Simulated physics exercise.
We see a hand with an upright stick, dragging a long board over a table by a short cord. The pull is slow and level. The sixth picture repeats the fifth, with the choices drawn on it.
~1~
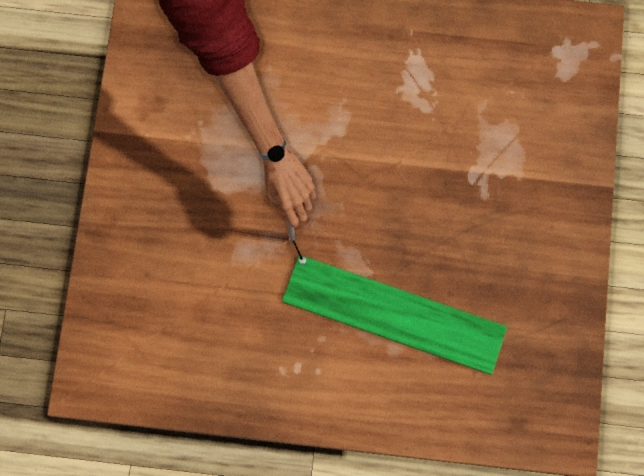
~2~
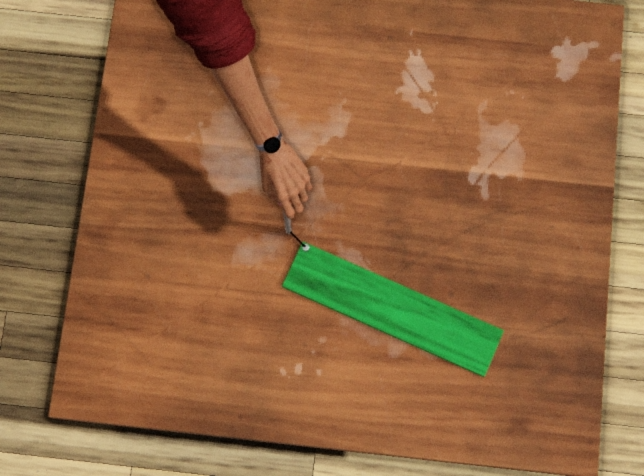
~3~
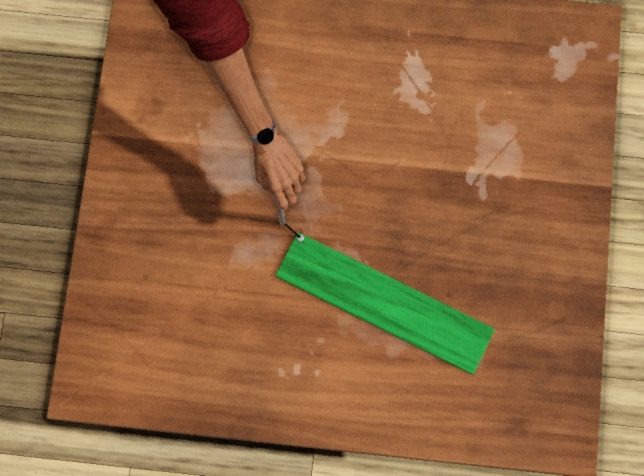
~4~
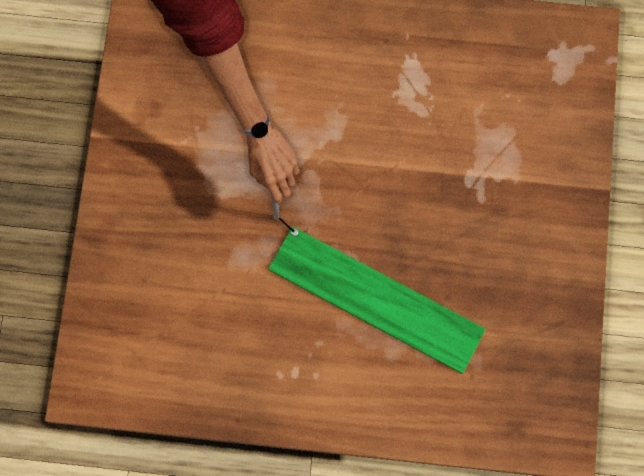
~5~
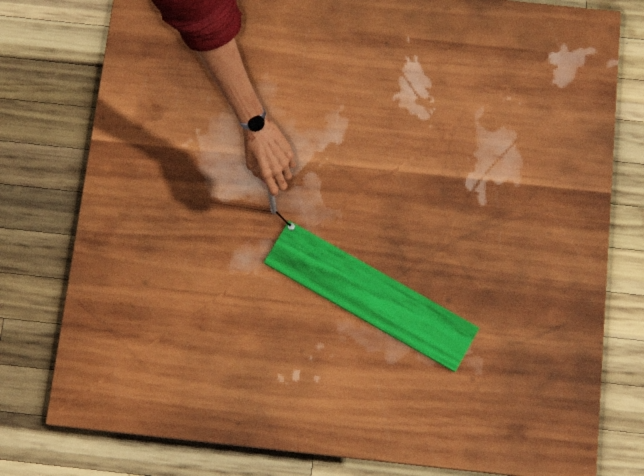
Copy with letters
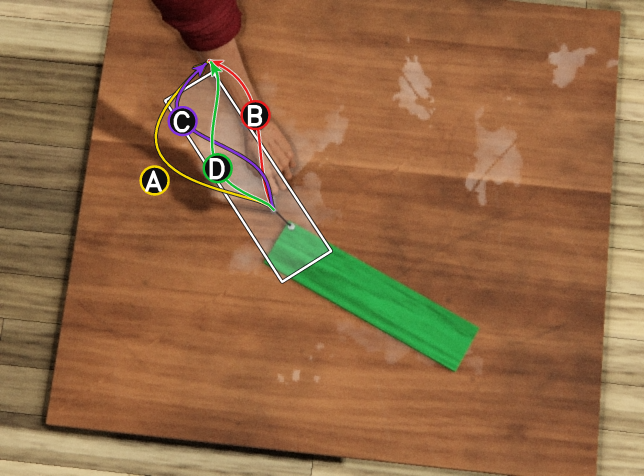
On a patchy wooden tabletop, a hand slowly drags a long green board by one end up and left, turning it slightly clockwise.
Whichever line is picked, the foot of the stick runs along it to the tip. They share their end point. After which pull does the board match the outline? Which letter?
The stick should follow A.
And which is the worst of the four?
That is B.
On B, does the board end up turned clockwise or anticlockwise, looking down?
Clockwise.
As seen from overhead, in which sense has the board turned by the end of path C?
It turns clockwise.
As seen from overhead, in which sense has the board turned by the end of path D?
On that path, clockwise.
On the marked copy, A from (274, 210) via (164, 160) to (208, 62); B from (274, 210) via (258, 128) to (209, 61); C from (274, 210) via (212, 141) to (206, 64); D from (274, 210) via (213, 148) to (211, 62); the outline at (247, 175).
Taking A. A third of the way, foot of the stick (193, 181), middle of the board (301, 248).
Two thirds of the way, foot of the stick (162, 115), middle of the board (248, 204).
When it is over, foot of the stick (209, 61), middle of the board (248, 174); it lies in the outline.
As for the rest, B leaves its middle at (281, 159); C leaves its middle at (261, 168); D leaves its middle at (268, 167).
